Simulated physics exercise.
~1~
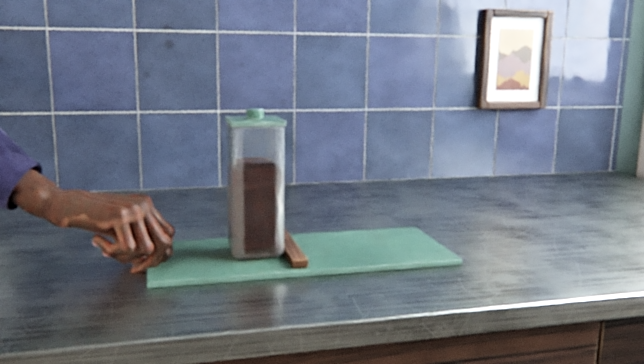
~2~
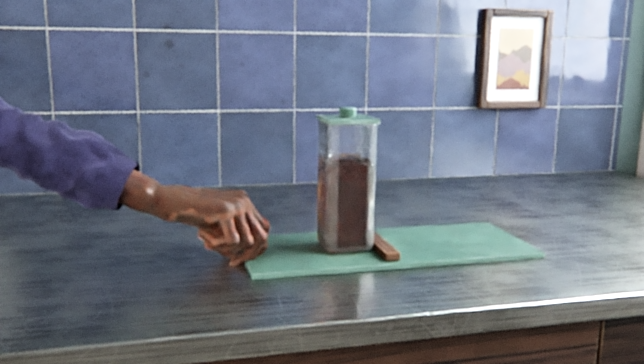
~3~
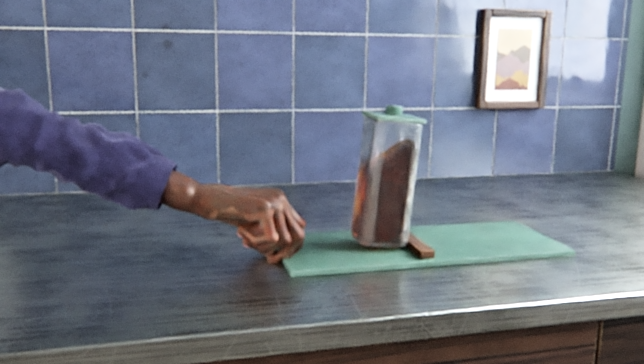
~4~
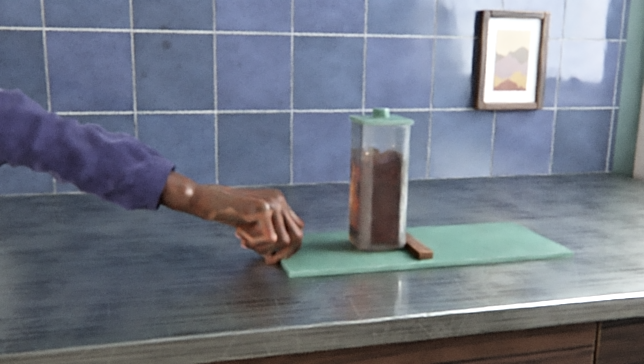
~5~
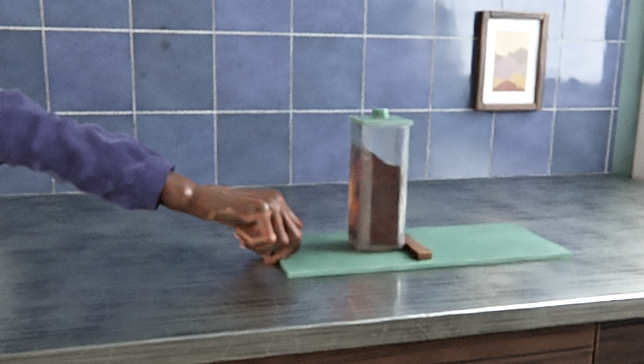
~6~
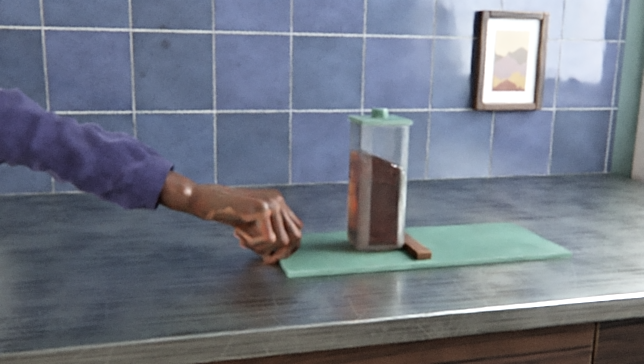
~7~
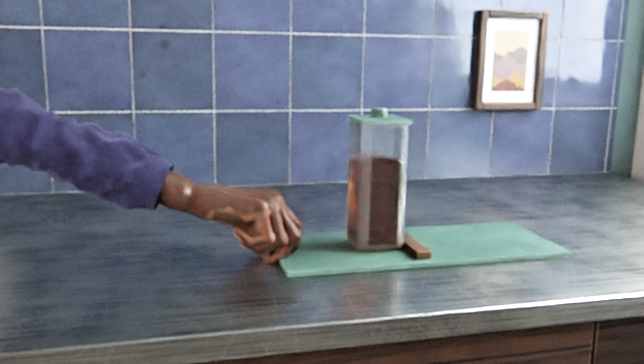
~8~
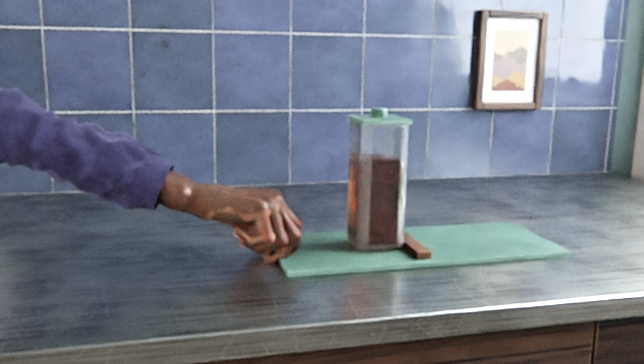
Kitchen counter, a hand pushing a green board rightward and stopping, the square bottle of dark liquid tipping slightly, then settling upright.
